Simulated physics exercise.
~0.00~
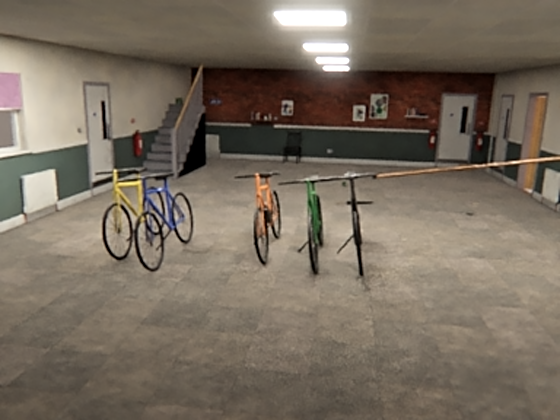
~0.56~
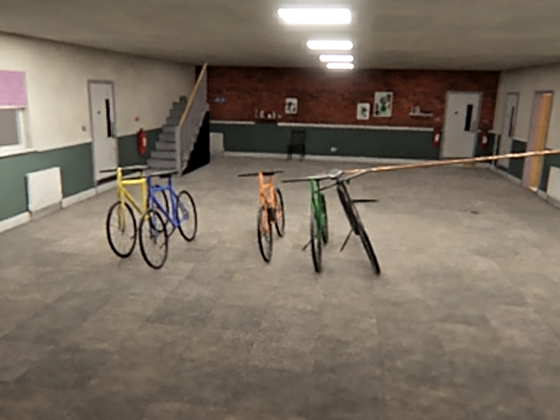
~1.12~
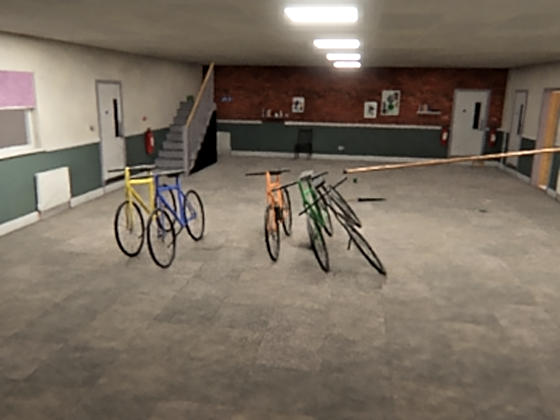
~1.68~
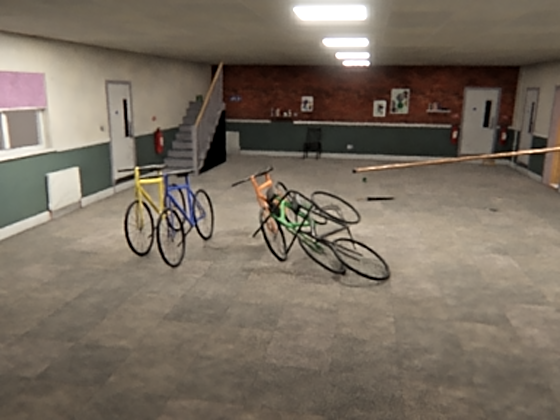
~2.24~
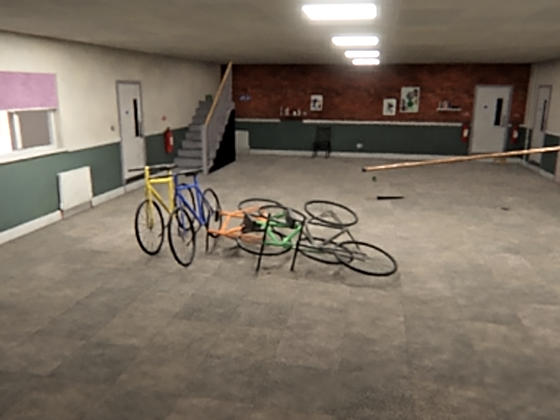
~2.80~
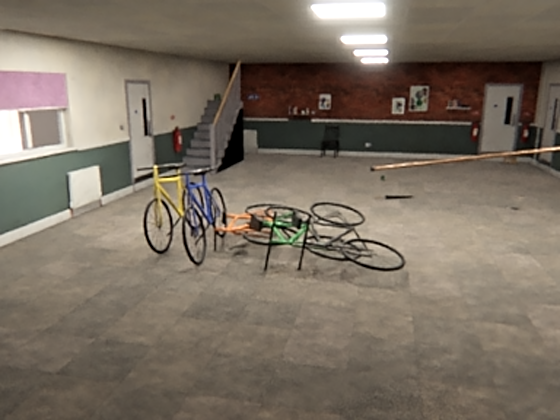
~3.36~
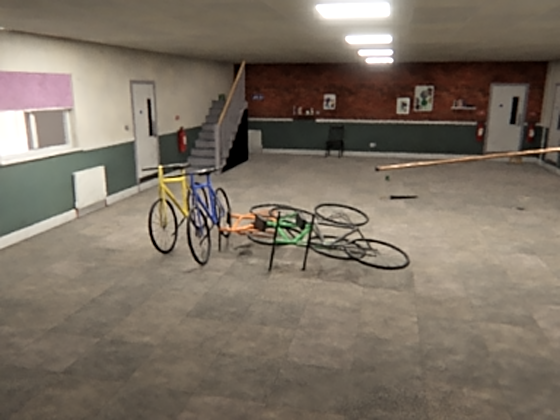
A pole tips the black bicycle, toppling the green and orange ones while two stay standing.
